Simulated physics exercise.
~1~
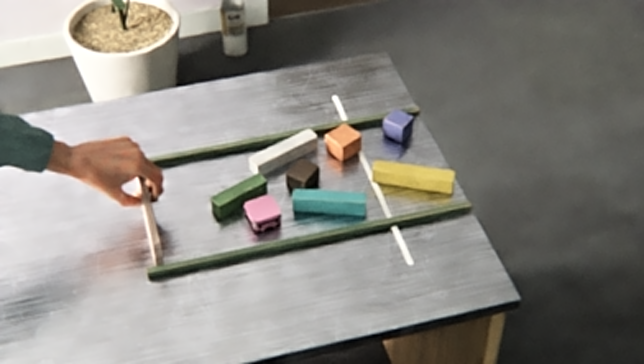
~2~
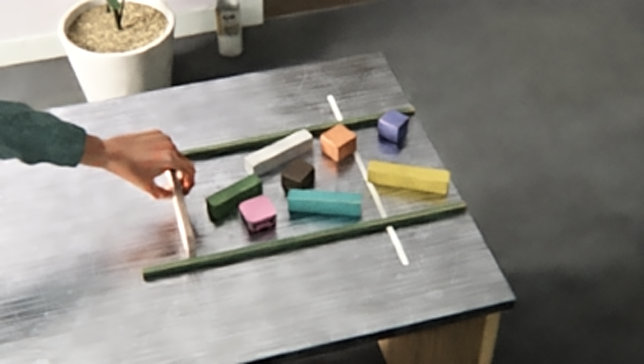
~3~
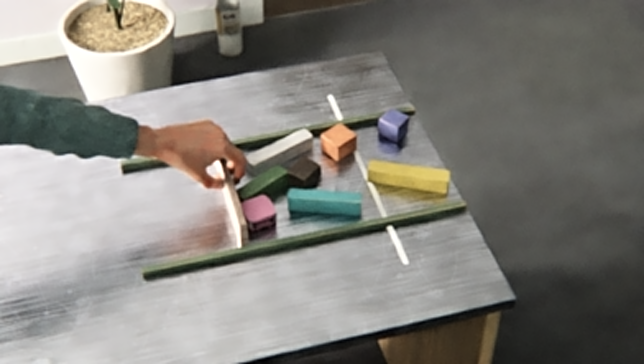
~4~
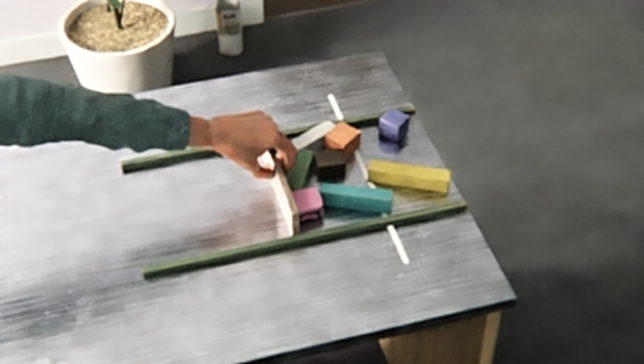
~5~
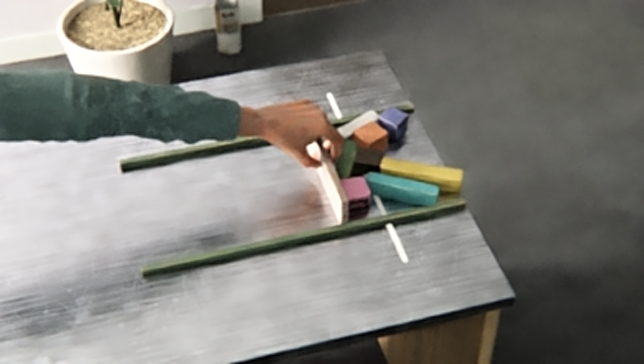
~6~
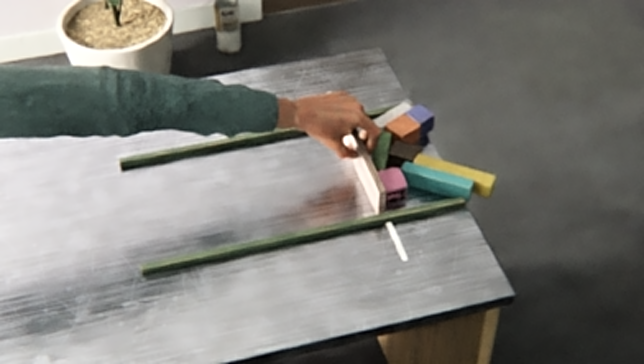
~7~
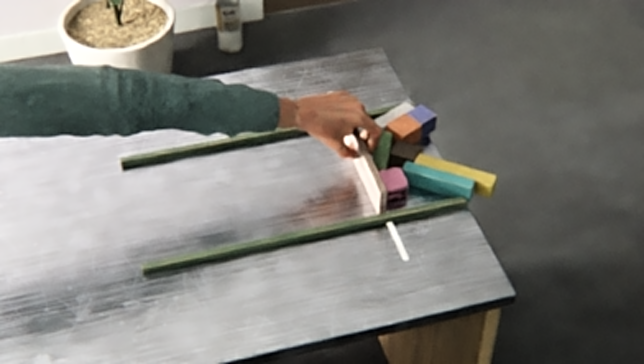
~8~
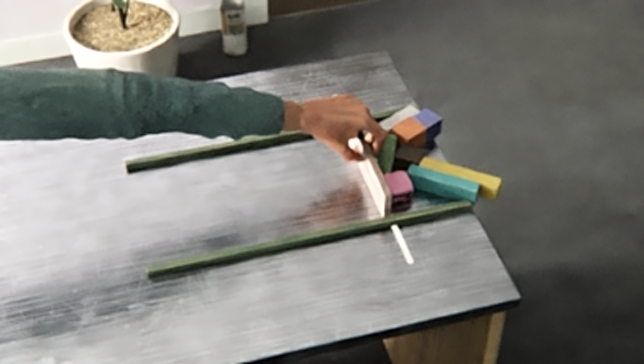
Hand pushing coloured blocks and bars rightward along a channel with a small board, stopping with them bunched at the table's end.
